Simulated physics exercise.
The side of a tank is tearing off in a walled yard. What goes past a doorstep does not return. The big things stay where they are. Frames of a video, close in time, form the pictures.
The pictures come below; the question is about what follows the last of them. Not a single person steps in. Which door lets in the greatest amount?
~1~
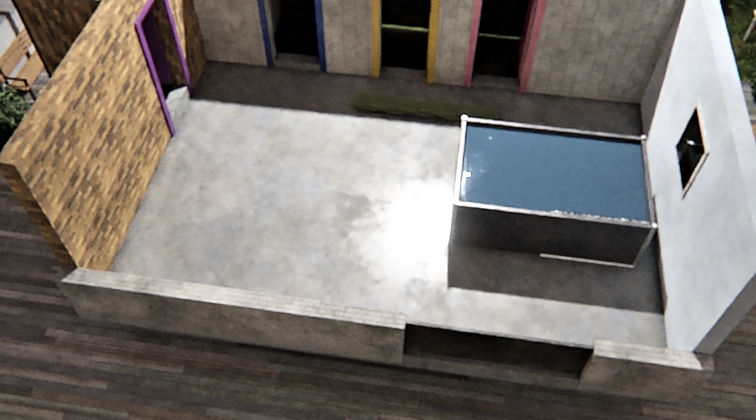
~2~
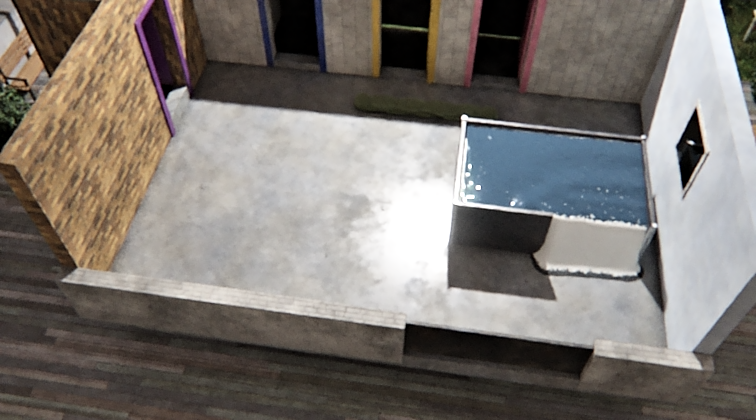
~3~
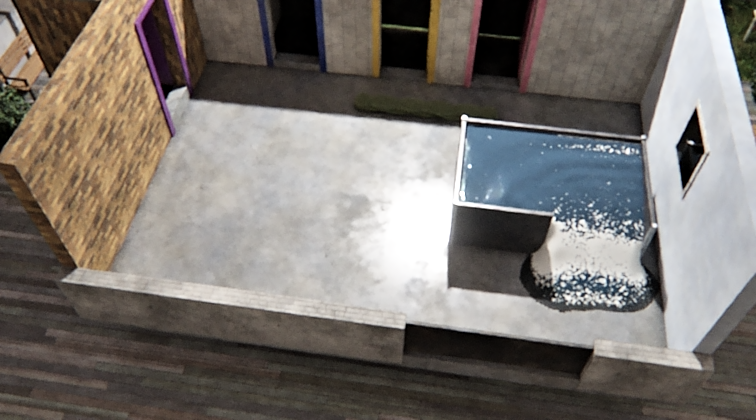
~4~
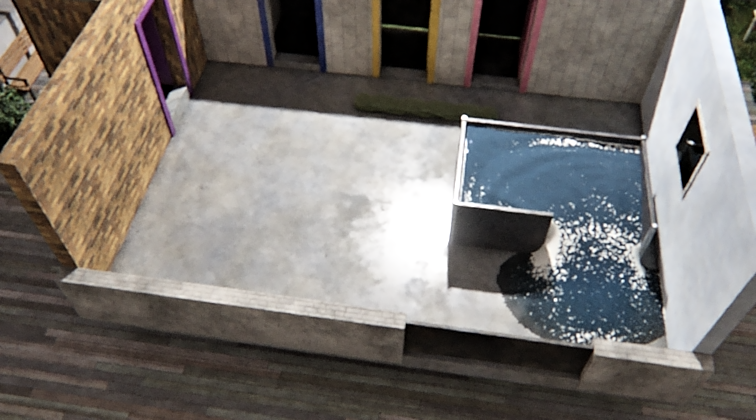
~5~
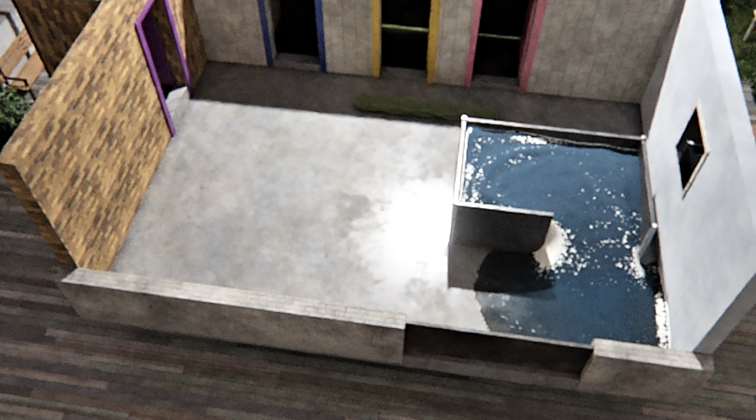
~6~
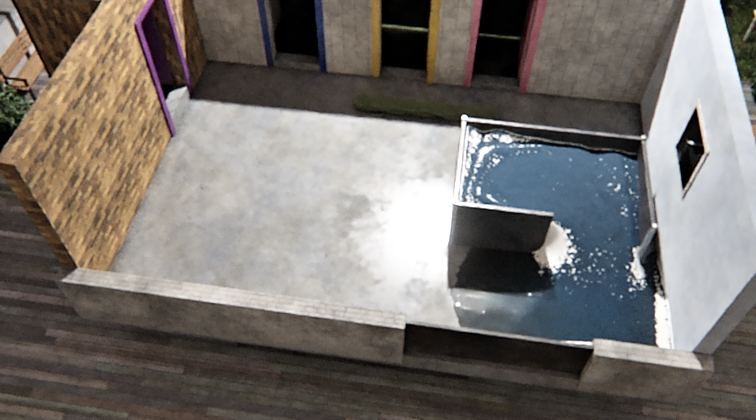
The yellow one.
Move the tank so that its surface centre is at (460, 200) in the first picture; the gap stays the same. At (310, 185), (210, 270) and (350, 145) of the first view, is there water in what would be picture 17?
Point by point, the spots are not hit, hit and not hit.
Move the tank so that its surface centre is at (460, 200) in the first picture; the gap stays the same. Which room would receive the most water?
That would be the pink-painted one.
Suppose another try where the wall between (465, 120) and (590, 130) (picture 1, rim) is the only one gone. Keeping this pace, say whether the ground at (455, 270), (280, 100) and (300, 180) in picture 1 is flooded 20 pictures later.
One after the other: No water, covered, covered.
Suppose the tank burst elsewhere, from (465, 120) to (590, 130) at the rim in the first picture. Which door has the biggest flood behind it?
That would be the pink door.
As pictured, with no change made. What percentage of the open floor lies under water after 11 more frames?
That should be about 30 %.
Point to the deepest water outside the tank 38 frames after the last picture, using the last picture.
I'd say near (207, 62).
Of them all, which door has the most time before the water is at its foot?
I'd point to the yellow-painted one.
A moment on, water covers 15 % of the floor; blue door not reached, pink door not reached, yellow door not reached, purple door not reached.
Next, water covers 30 % of the floor; blue door not reached, pink door not reached, yellow door not reached, purple door not reached.
Then, water covers 65 % of the floor; blue door not reached, pink door not reached, yellow door not reached, purple door not reached.
Later, water covers 90 % of the floor; blue door wet at the sill, nothing in, pink door wet at the sill, nothing in, yellow door wet at the sill, nothing in, purple door wet at the sill, nothing in.
In the end, water covers 95 % of the floor; blue door wet at the sill, nothing in, pink door a trickle in, yellow door some in, purple door wet at the sill, nothing in; the yellow door has let in the most.
